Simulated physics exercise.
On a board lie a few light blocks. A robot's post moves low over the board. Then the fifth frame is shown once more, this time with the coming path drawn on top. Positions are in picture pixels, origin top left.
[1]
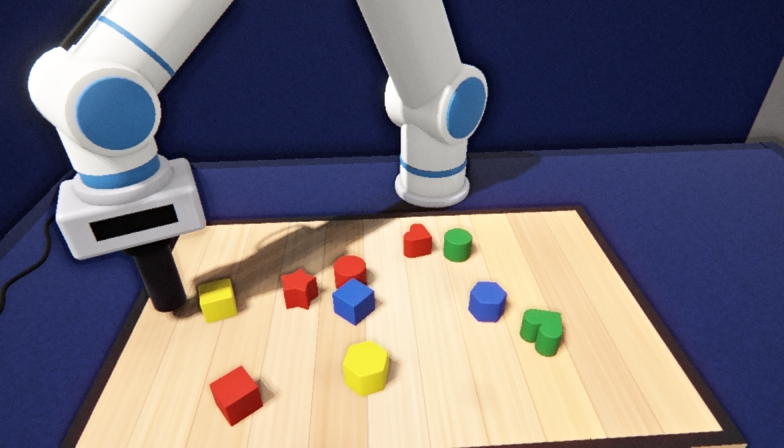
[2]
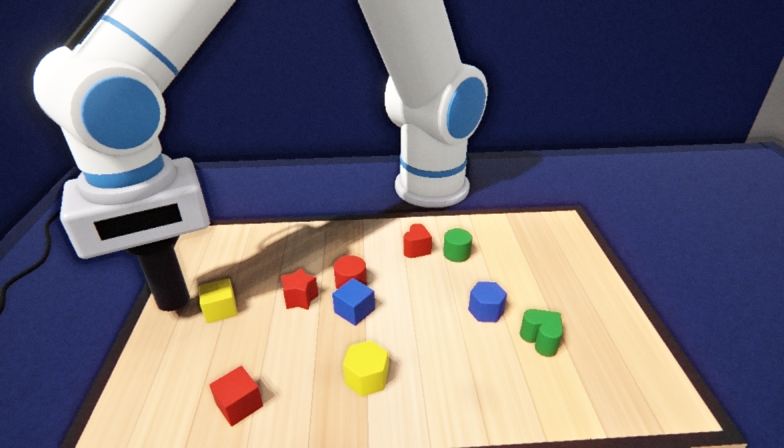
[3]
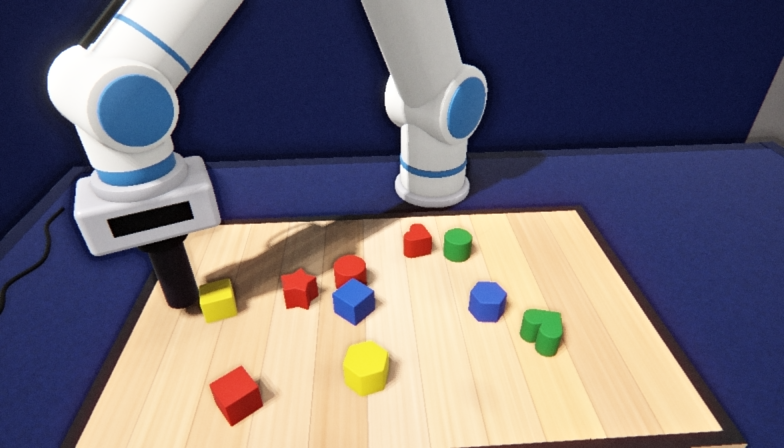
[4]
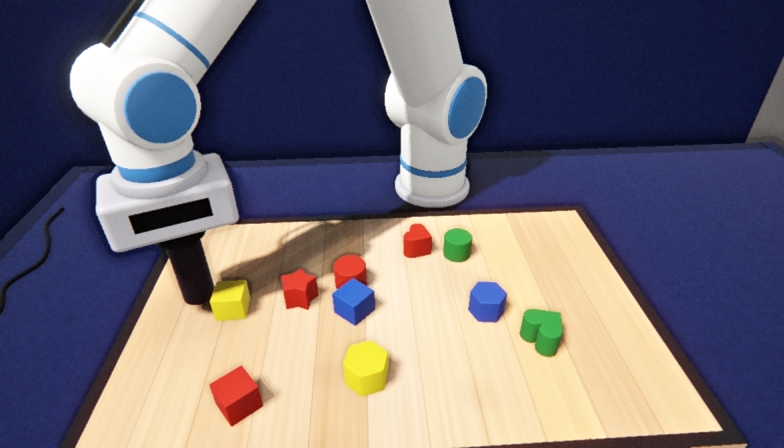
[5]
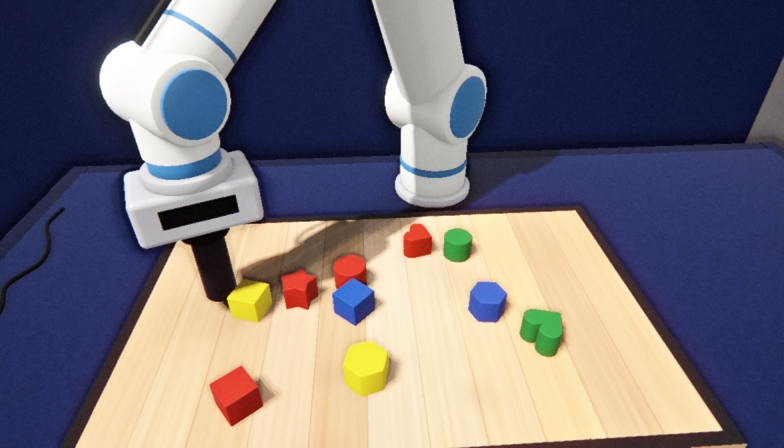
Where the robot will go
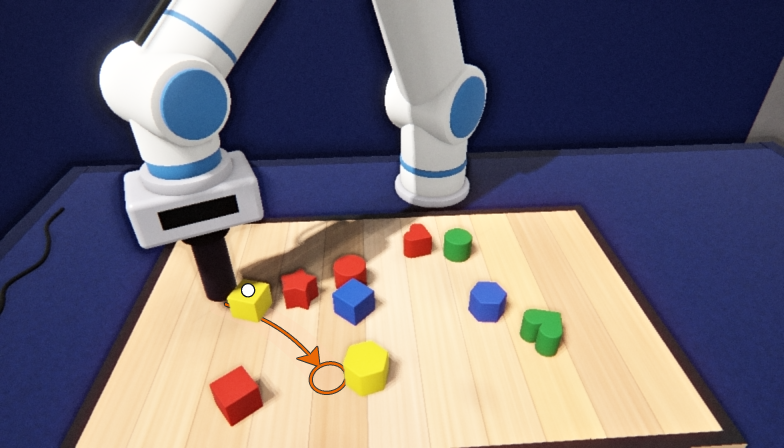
A robot arm's black post moves right, low over a wooden board, and meets a yellow block, pushing it rightward toward a red star, while the red, blue, green and other yellow blocks stay still.
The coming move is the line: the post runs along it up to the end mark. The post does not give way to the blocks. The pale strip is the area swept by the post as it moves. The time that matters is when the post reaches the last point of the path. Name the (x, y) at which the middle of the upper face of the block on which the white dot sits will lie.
Most likely (325, 309).
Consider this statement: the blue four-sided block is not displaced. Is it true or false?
My answer: True.
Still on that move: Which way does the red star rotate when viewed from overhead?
Viewed from the top, it goes anticlockwise.
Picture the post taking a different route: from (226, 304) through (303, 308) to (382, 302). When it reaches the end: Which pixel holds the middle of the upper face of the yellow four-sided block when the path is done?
Most likely (332, 310).
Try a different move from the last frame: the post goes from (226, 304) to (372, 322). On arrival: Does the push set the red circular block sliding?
Final answer: Yes.
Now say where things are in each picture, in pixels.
The first frame shows lower end of the post (170, 302), tops of blocks, yellow four-sided block (215, 290), red star (297, 280), blue four-sided block (353, 291), yellow hexagon (366, 357).
The second frame shows post (174, 301), blocks as before.
The third frame shows post (184, 299), blocks as before.
The fourth frame shows post (200, 295), yellow four-sided block (228, 290).
The fifth frame shows post (222, 292), yellow four-sided block (248, 290), red star (297, 280), blue four-sided block (353, 291), yellow hexagon (366, 357).
The drawn path runs from (226, 304) through (282, 331) to (329, 378); the dot is on the yellow four-sided block.
On the path given first. One third of the way, post (262, 307); yellow four-sided block (292, 302), turned 25° anticlockwise; red star (310, 280), turned 55° anticlockwise.
Two thirds of the way, post (297, 331); yellow four-sided block (324, 309), turned 55° anticlockwise; red star (311, 280), turned 60° anticlockwise.
At the end, post (327, 365); yellow four-sided block (325, 310), turned 60° anticlockwise; red star (311, 280), turned 60° anticlockwise; blue four-sided block not moved; yellow hexagon not moved.
